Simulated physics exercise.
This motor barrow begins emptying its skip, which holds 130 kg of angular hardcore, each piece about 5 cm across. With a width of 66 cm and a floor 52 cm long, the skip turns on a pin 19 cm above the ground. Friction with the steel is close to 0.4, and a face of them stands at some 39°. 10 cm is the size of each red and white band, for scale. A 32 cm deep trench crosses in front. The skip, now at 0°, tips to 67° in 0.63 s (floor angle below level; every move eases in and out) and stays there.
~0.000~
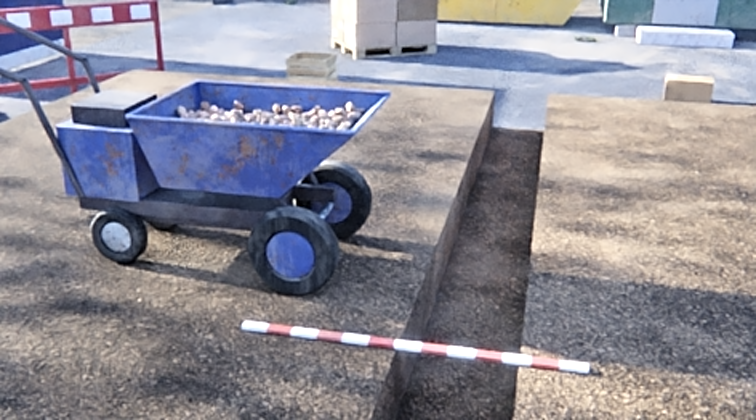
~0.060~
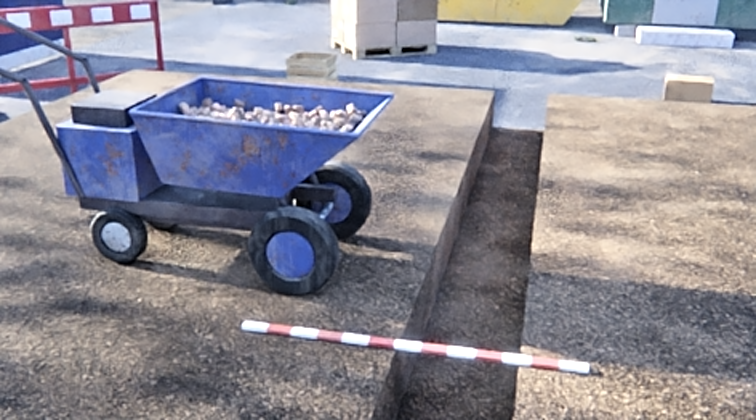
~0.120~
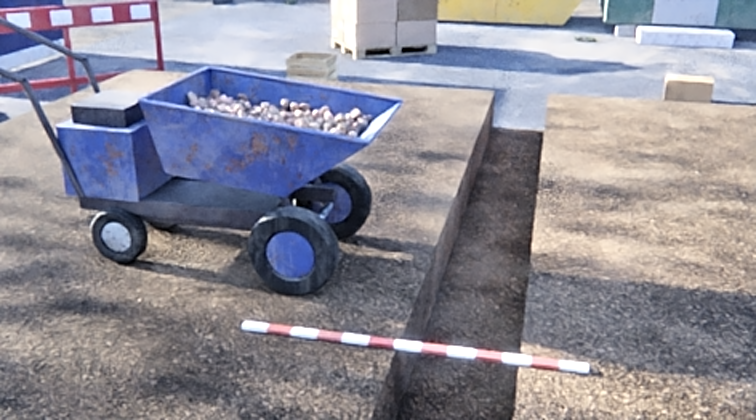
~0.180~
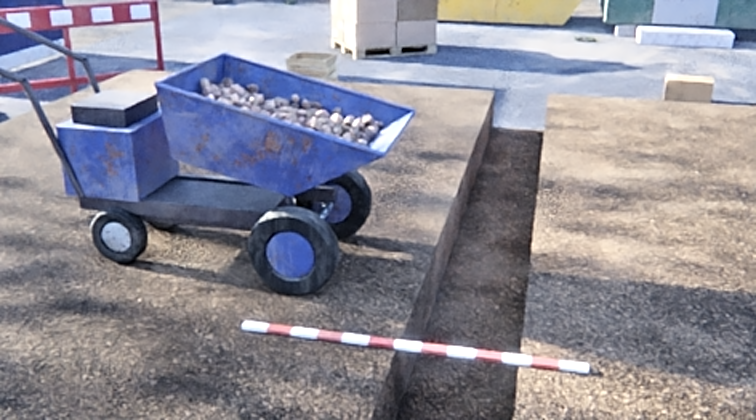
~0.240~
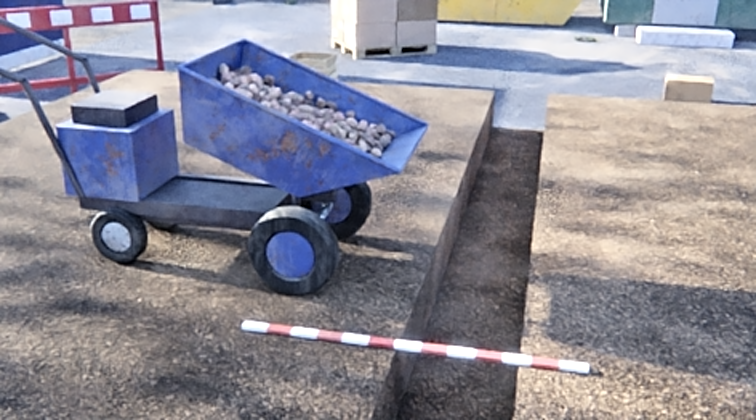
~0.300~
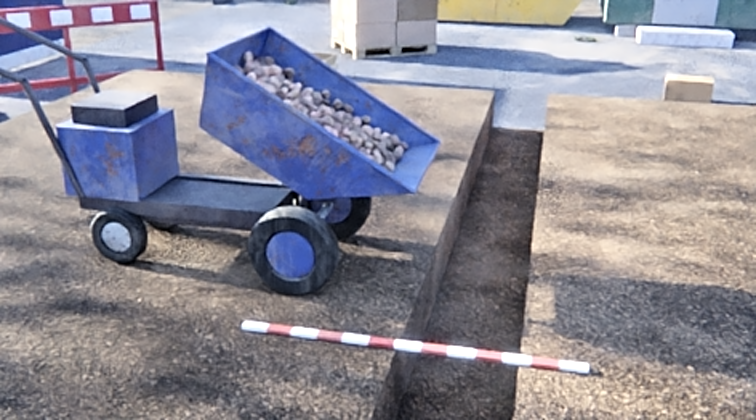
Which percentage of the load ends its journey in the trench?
Roughly 93 per cent.
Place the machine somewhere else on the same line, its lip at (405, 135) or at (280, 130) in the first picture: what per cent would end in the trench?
It comes to about 55 and 65 in a hundred.
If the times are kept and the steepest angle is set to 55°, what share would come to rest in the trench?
Expect roughly 50 per cent.
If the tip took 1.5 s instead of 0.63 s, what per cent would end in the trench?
100 %.
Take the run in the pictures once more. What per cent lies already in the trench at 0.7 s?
At that moment: Approx. 10 %.
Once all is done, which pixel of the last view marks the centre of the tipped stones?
Centre estimate: Around (487, 328).
After 0.5 s the floor is at 56°; 100 % in the skip; the foremost stones are at (421, 214).
After 0.7 s the floor is at 67°; 88 % in the skip, 12 % in the trench; the foremost stones are at (496, 291).
After 1.1 s the floor is at 67°; 25 % in the skip, 68 % in the trench, 7 % past the trench; the foremost stones are at (629, 286).
After 3.0 s the floor is at 67°; 0 % in the skip, 93 % in the trench, 7 % past the trench; the foremost stones are at (704, 284).
